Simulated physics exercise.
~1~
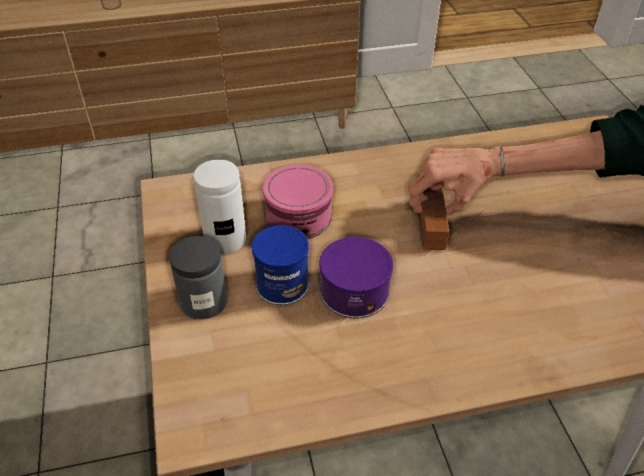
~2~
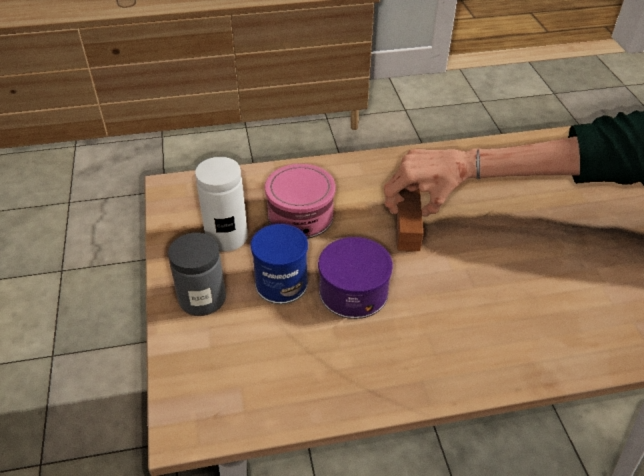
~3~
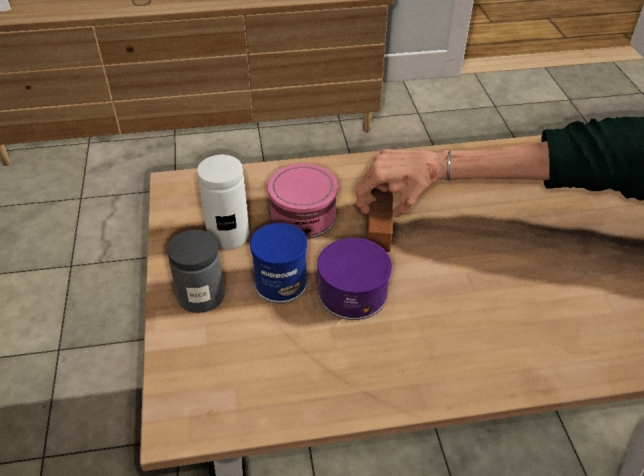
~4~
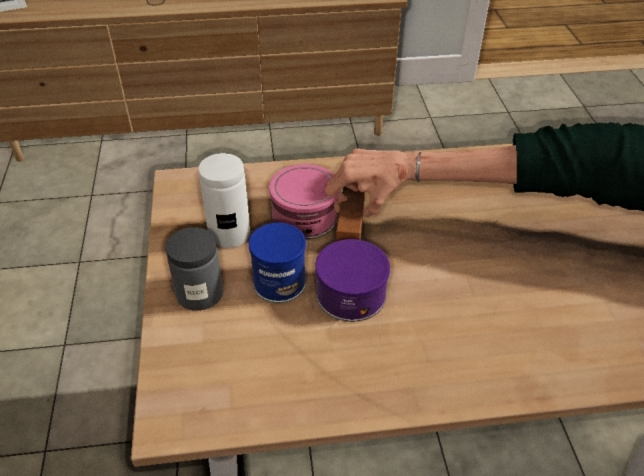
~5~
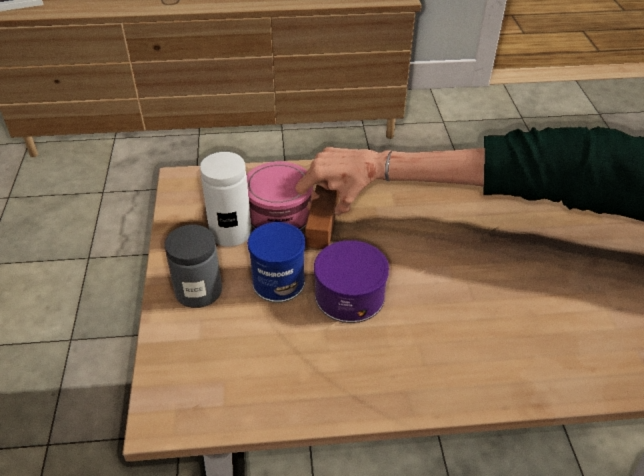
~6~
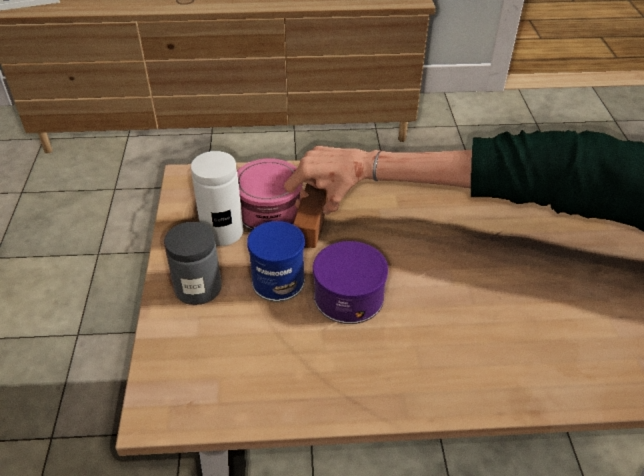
We see a hand sliding a wooden block leftward across a tabletop holding five containers; it reaches the pink tub and pushes it left up to the white jar, which shifts slightly and stays upright, while the purple tub, blue tin and grey jar stay put.
